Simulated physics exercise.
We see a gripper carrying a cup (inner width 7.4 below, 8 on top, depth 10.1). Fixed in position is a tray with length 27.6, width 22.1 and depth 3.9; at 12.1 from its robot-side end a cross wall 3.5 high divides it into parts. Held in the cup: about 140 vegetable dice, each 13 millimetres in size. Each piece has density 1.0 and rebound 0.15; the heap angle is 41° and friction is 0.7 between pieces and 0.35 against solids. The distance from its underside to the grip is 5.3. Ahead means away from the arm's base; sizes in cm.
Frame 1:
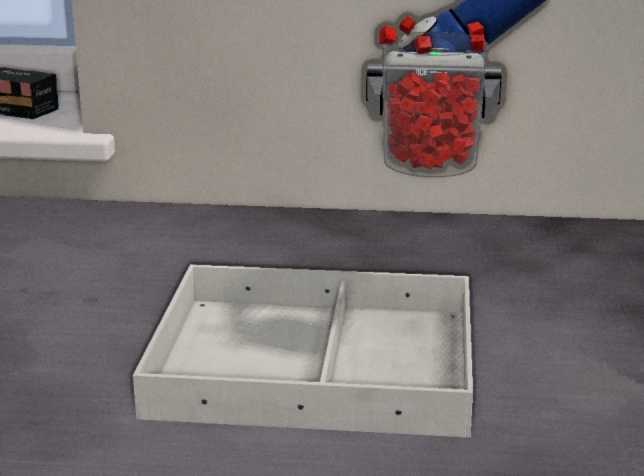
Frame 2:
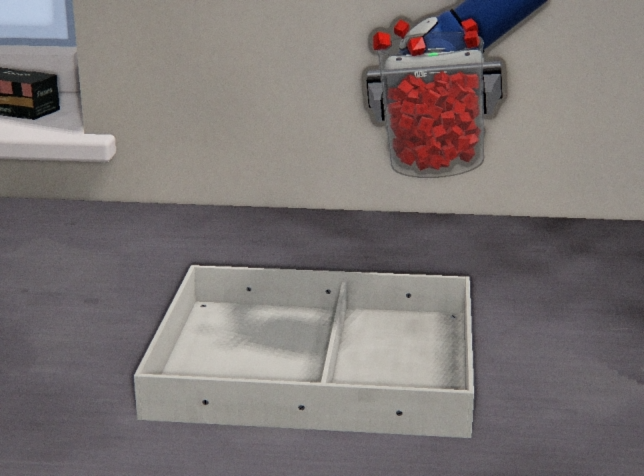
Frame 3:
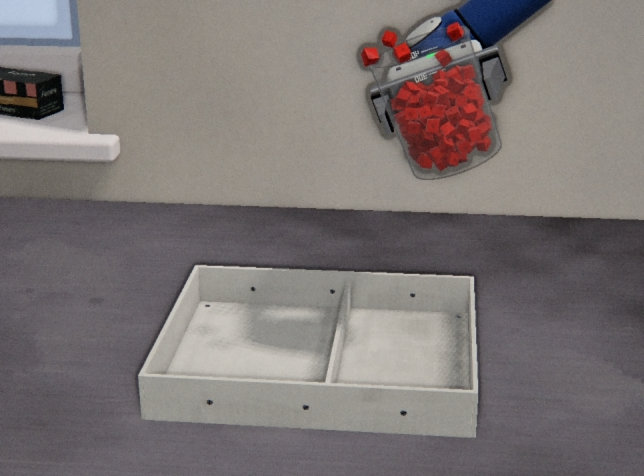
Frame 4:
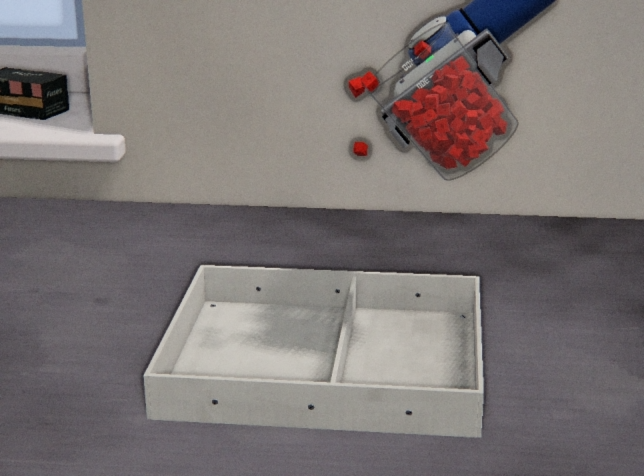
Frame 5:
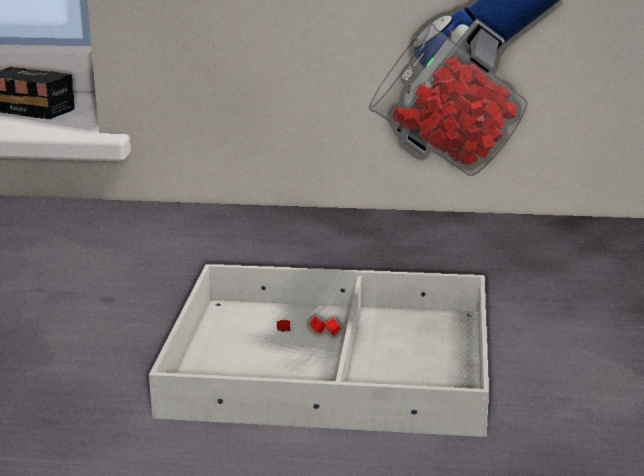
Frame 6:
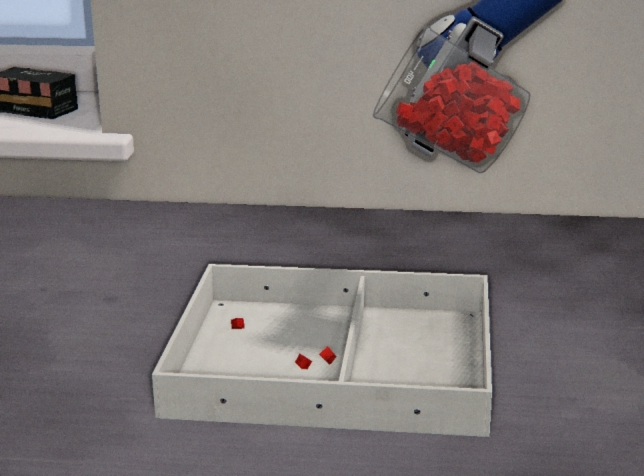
A gripper tilts a clear cup of red cubes leftward, and three drop into the tray's left part.
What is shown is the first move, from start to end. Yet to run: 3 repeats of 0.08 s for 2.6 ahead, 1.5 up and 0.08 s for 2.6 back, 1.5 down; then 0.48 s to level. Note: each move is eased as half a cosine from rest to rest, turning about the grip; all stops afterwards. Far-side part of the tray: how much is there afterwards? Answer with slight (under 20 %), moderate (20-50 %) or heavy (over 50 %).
Moderate.
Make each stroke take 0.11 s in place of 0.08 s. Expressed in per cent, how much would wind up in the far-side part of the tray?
That change gives some 15 percent.
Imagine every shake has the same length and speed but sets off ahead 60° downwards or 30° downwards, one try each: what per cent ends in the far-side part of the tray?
You'd get some 5 per cent with the first setting and some 5 per cent with the second.
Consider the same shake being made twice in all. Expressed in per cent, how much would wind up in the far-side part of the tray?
About 25 %.
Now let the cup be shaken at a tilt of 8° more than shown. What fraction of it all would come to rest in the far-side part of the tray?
In that case roughly 50 per cent.
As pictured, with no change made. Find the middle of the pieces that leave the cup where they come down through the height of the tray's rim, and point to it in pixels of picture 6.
Close to pixel (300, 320).
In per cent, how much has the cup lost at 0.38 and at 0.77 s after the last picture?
At the first moment 25 per cent, at the second 35 per cent.
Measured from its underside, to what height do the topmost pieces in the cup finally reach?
I'd say close to 8.5 cm.
Then, 0.38 s after the last picture, tilted 60° forward, highest piece 28 above the table; 107 in the cup, 17 in the far-side part, 17 in flight or on a rim.
Then, 0.77 s after the last picture, tilted 21° forward, highest piece 29 above the table; 93 in the cup, 47 in the far-side part, 1 in the robot-side part.
Then, 1.16 s after the last picture, level, highest piece 28 above the table; 93 in the cup, 47 in the far-side part, 1 in the robot-side part.
Then, 2.21 s after the last picture, level, highest piece 28 above the table; 93 in the cup, 47 in the far-side part, 1 in the robot-side part.
Final count, 93 in the cup, 47 in the far-side part, 1 in the robot-side part. That is 33 % in the far-side part of the tray.
